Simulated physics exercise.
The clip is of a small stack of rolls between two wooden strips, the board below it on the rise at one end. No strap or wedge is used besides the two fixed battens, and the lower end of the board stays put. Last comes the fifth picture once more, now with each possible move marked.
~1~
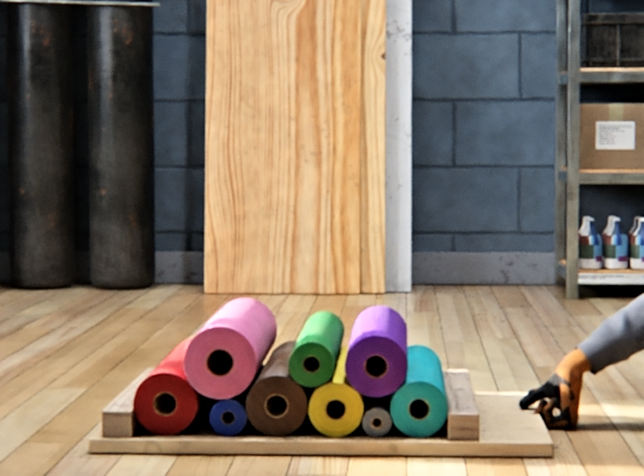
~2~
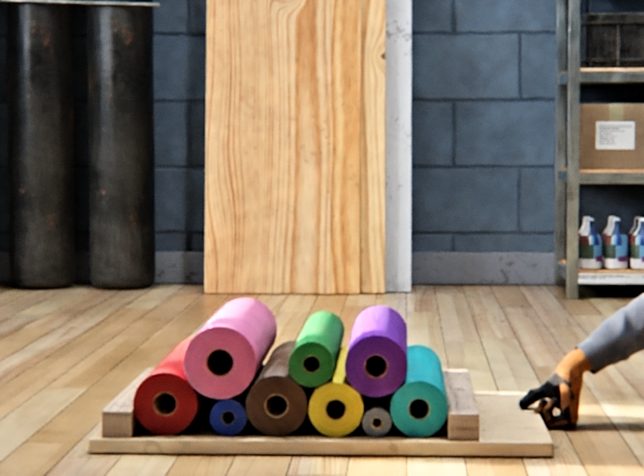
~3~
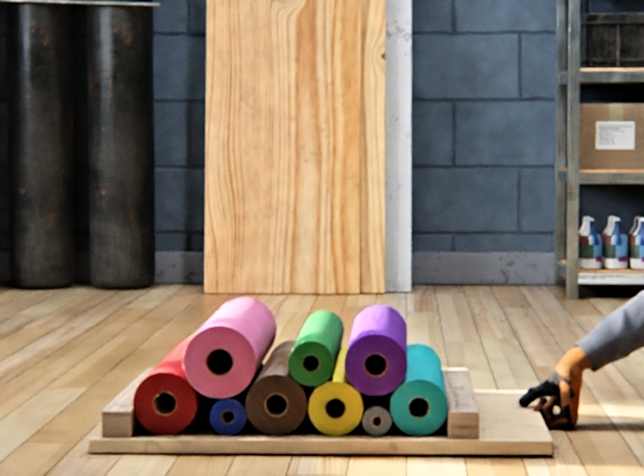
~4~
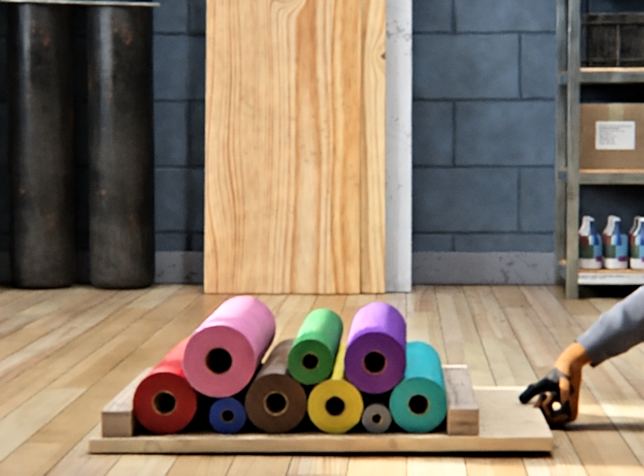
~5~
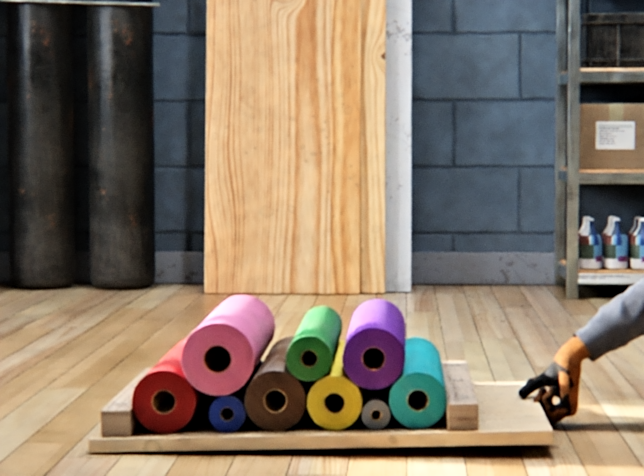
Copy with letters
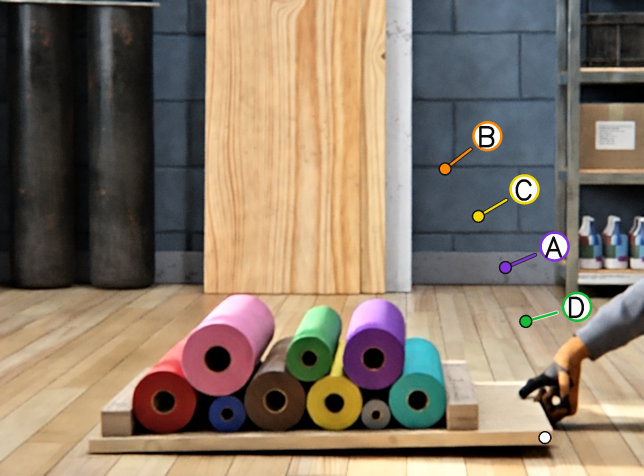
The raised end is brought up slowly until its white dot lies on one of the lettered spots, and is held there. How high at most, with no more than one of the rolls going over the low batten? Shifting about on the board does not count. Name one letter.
Mark B is as high as it can go.
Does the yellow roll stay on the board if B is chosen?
Yes, with B.
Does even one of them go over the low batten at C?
At C: No.
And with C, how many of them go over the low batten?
With C, none.
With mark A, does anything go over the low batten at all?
No, at A.
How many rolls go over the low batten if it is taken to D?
It comes to none.
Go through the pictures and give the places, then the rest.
Purple roll (376, 366); green roll (312, 364); pink roll (220, 363), in the first frame.
Pink roll (220, 362); board (327, 408), in the second frame.
Board (327, 407); grey roll (377, 421); turquoise roll (419, 407); pink roll (220, 362), in the third frame.
Board (326, 405); red roll (165, 402); blue roll (228, 415), in the fourth frame.
Board (326, 402); red roll (164, 402); blue roll (227, 414), in the fifth frame.
On the marked copy, A at (506, 267); B at (445, 169); C at (479, 216); D at (526, 322); the white dot at (545, 437).
Taking B. A third of the way, board at 20°.
Two thirds of the way, board at 38°.
When it is over, board at 38°, none over the low batten.
As for the rest, A none over the low batten; C none over the low batten; D none over the low batten.
